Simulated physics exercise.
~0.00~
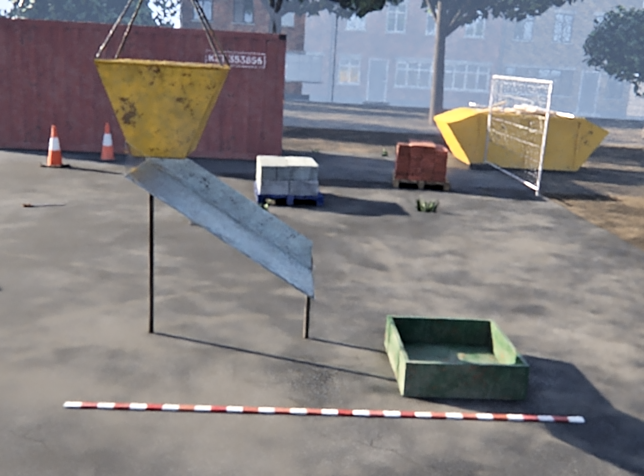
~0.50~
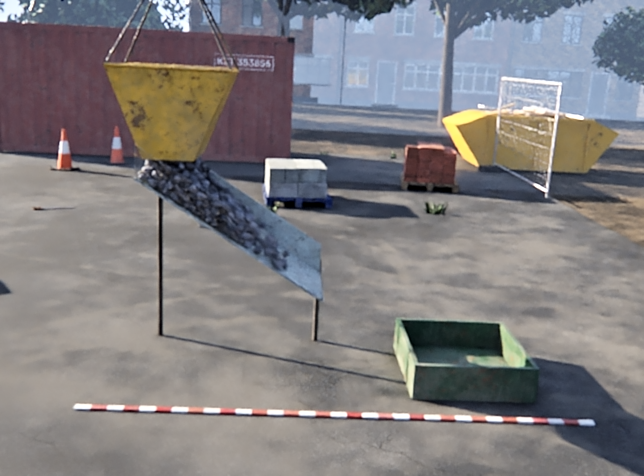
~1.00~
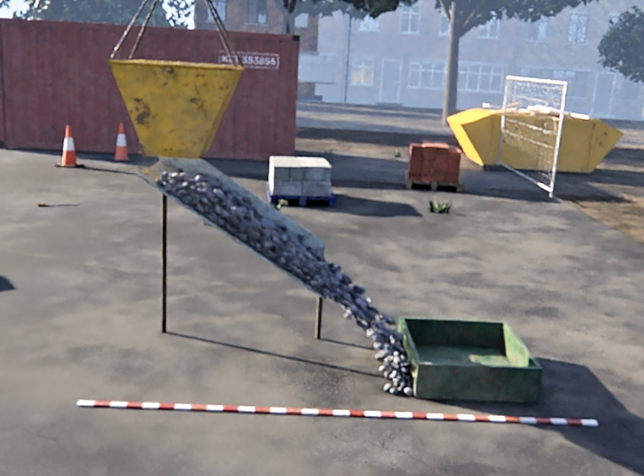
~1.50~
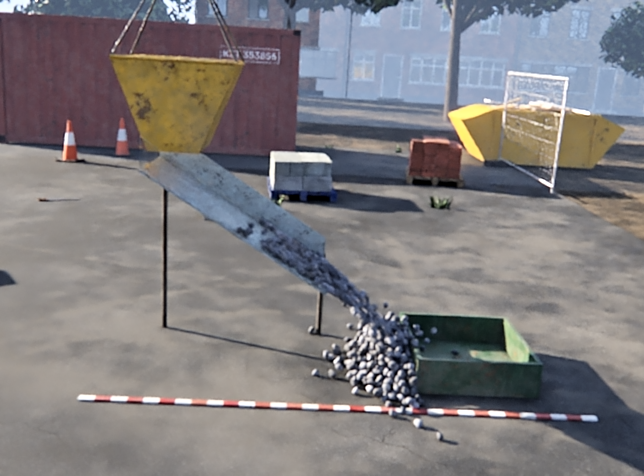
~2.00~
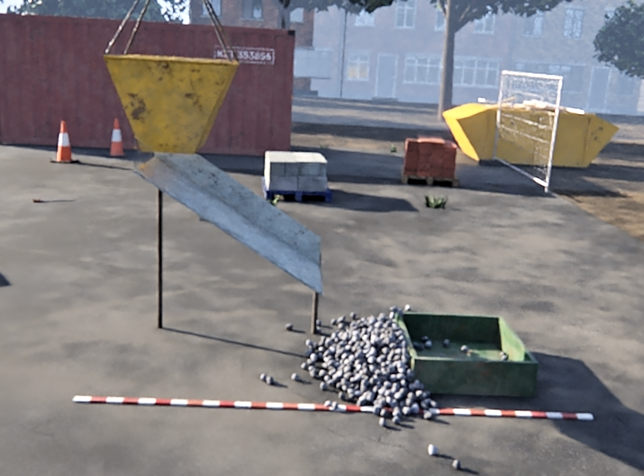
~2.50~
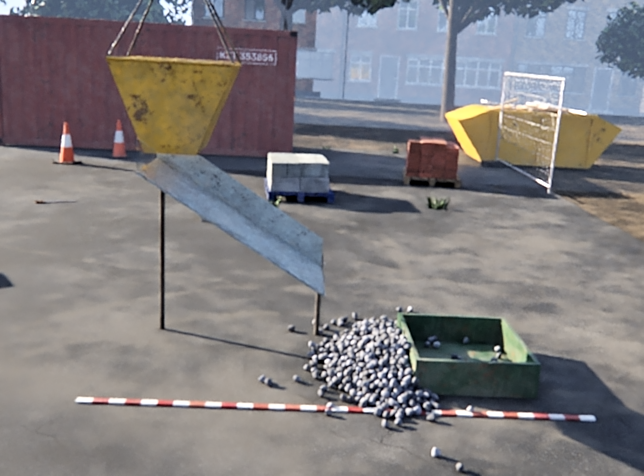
In a paved yard, grey stones poured from a hanging yellow hopper down a fixed sloping steel chute and spilled off its end, piling up mostly left of the green bin and across the striped staff, with only a few landing inside.
